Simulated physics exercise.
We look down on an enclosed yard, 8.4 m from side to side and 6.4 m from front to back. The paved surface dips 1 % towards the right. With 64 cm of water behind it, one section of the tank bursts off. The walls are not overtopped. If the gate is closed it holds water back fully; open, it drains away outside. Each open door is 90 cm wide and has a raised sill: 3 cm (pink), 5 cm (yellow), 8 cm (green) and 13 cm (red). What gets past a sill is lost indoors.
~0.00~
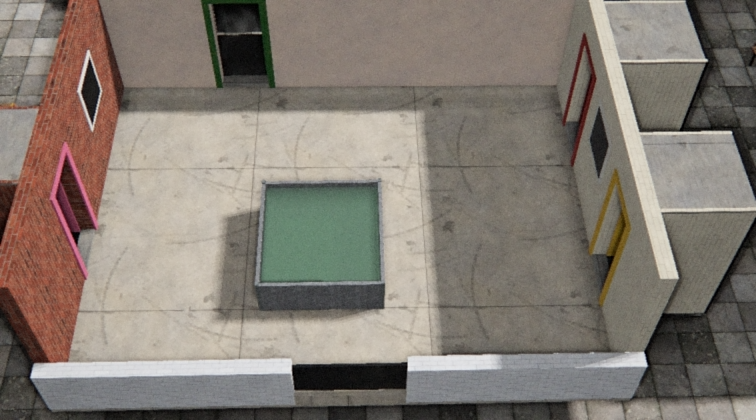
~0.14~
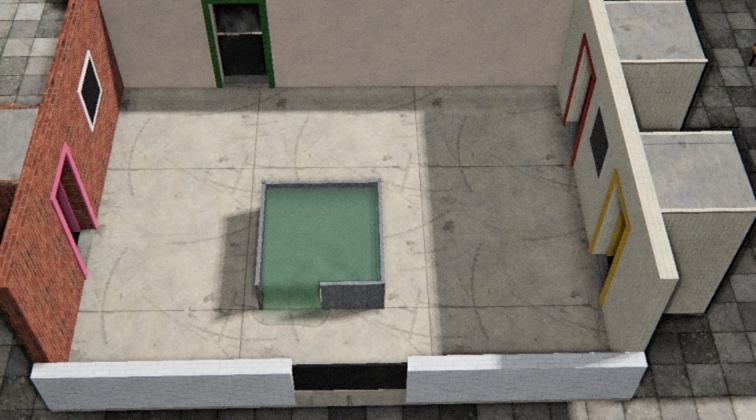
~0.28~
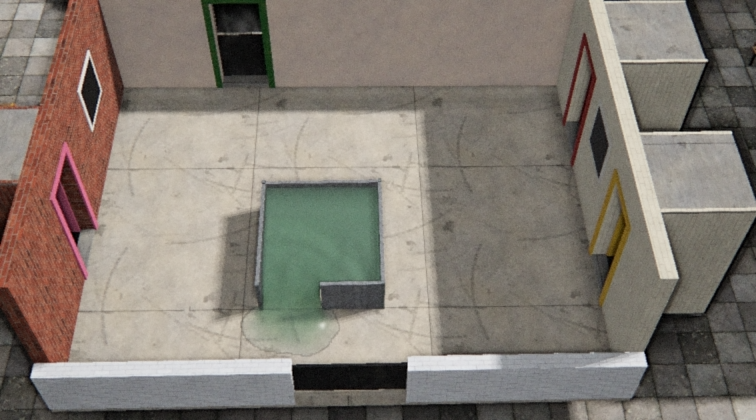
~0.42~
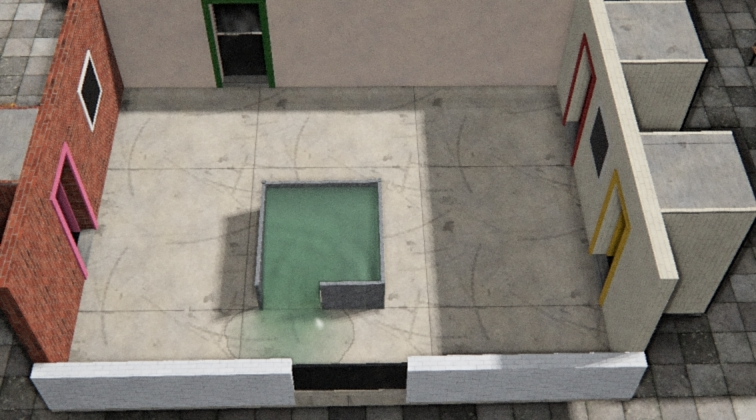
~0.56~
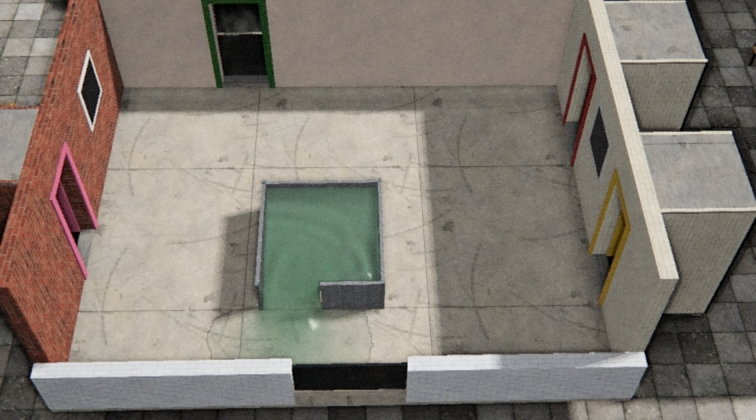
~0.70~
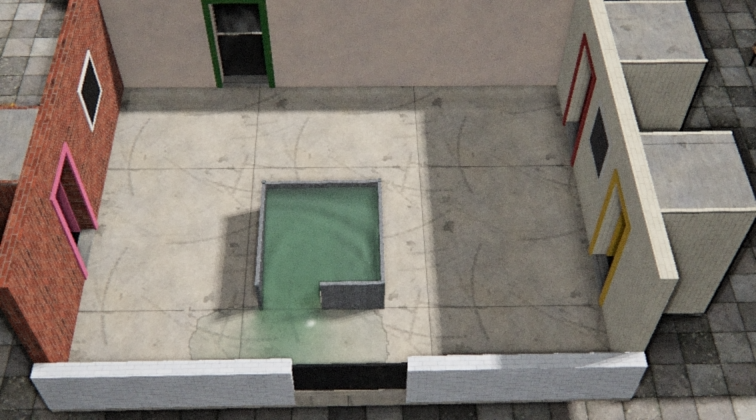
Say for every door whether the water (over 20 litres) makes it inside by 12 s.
Door by door: At the pink door it passes the limit; at the yellow door it exceeds the limit; at the green door it does not reach the limit; at the red door it keeps below the limit.
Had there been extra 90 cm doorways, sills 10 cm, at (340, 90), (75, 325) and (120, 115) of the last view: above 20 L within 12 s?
In that order: Below, over, not over.
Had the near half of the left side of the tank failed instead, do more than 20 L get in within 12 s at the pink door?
Then: Pink past it.
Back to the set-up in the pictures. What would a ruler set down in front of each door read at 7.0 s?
In cm: Pink 5, yellow 9, green 7, red 4.
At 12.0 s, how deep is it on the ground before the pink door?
Some 2.5 cm.
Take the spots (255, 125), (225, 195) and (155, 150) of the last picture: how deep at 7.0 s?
About 2, 2 and 3 cm.
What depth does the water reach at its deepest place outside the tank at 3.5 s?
Roughly 26 cm.
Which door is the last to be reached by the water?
Last comes the green one.
After 1.4 s water covers 10 % of the floor and is deepest (44 cm) near (279, 371); pink door not reached, yellow door not reached, green door not reached, red door not reached.
After 2.2 s water covers 20 % of the floor and is deepest (36 cm) near (279, 382); pink door not reached, yellow door not reached, green door not reached, red door not reached.
After 3.5 s water covers 40 % of the floor and is deepest (26 cm) near (291, 381); pink door 8 cm at the sill, 5 L in, yellow door 13 cm at the sill, 6 L in, green door not reached, red door not reached.
After 7.0 s water covers 75 % of the floor and is deepest (14 cm) near (279, 371); pink door 5 cm at the sill, 31 L in, yellow door 9 cm at the sill, 57 L in, green door 7 cm at the sill, 0 L in, red door 4 cm at the sill, 0 L in.
After 12.0 s water covers 95 % of the floor and is deepest (12 cm) near (563, 157); pink door 3 cm at the sill, 36 L in, yellow door 6 cm at the sill, 76 L in, green door 5 cm at the sill, 0 L in, red door 11 cm at the sill, 0 L in.
